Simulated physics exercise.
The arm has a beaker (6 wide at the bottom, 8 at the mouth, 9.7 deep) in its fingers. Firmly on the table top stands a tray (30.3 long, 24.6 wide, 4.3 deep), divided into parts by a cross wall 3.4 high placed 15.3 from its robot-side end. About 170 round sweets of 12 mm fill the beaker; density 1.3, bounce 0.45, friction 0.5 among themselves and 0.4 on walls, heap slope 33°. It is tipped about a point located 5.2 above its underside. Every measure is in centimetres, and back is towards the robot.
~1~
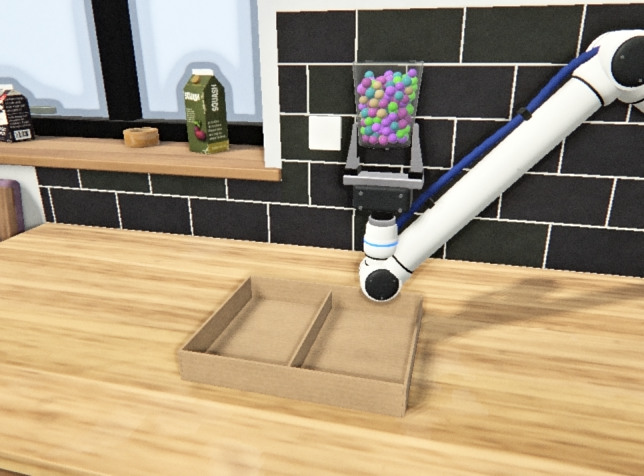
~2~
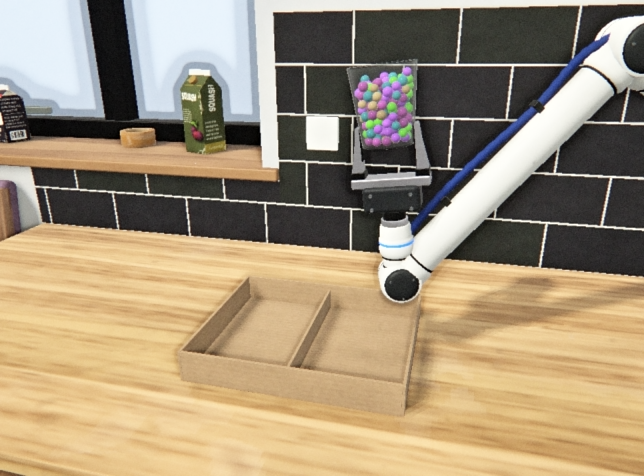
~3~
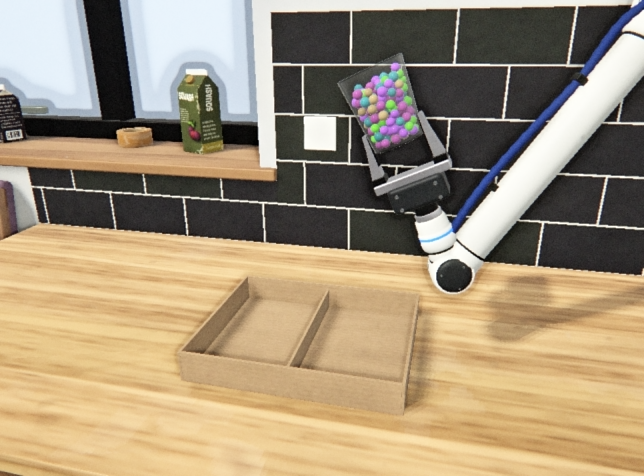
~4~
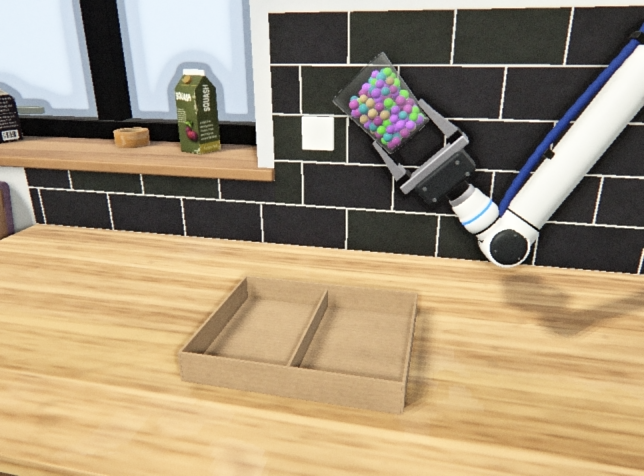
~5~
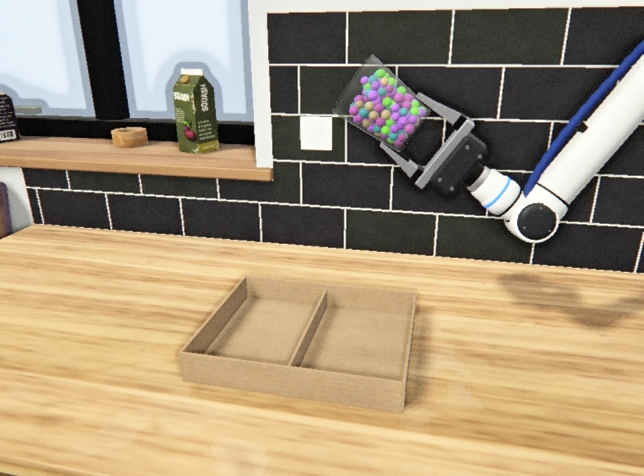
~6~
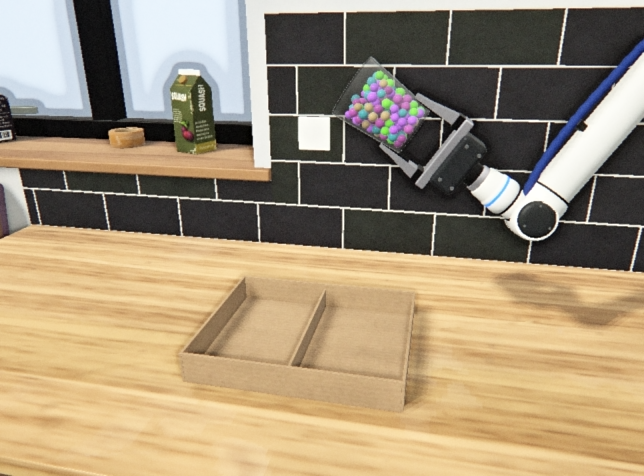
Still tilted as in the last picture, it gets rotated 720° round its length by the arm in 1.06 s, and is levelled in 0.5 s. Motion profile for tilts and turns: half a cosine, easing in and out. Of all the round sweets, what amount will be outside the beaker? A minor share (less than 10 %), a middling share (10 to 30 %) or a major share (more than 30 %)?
A minor share.
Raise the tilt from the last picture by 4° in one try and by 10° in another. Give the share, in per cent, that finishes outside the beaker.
5 % and 5 %.
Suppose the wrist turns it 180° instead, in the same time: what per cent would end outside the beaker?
Around 0 %.
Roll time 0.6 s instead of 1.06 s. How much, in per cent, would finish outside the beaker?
Expected share: Some 0 %.
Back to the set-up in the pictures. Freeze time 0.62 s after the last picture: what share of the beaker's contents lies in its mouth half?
About 50 %.
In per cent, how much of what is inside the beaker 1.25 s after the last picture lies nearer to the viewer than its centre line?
About 55 %.
Then, 0.62 s later, tipped 56°, highest piece 41 above the table; 167 in the beaker.
Then, 1.25 s later, tipped 39°, highest piece 40 above the table; 165 in the beaker, 1 in the far-side part, 1 in flight or on a rim.
Then, 1.76 s later, upright, highest piece 41 above the table; 165 in the beaker, 2 in the far-side part.
Then, 2.46 s later, upright, highest piece 41 above the table; 165 in the beaker, 2 in the far-side part.
At rest, 165 in the beaker, 2 in the far-side part. That is 1 % outside the beaker.
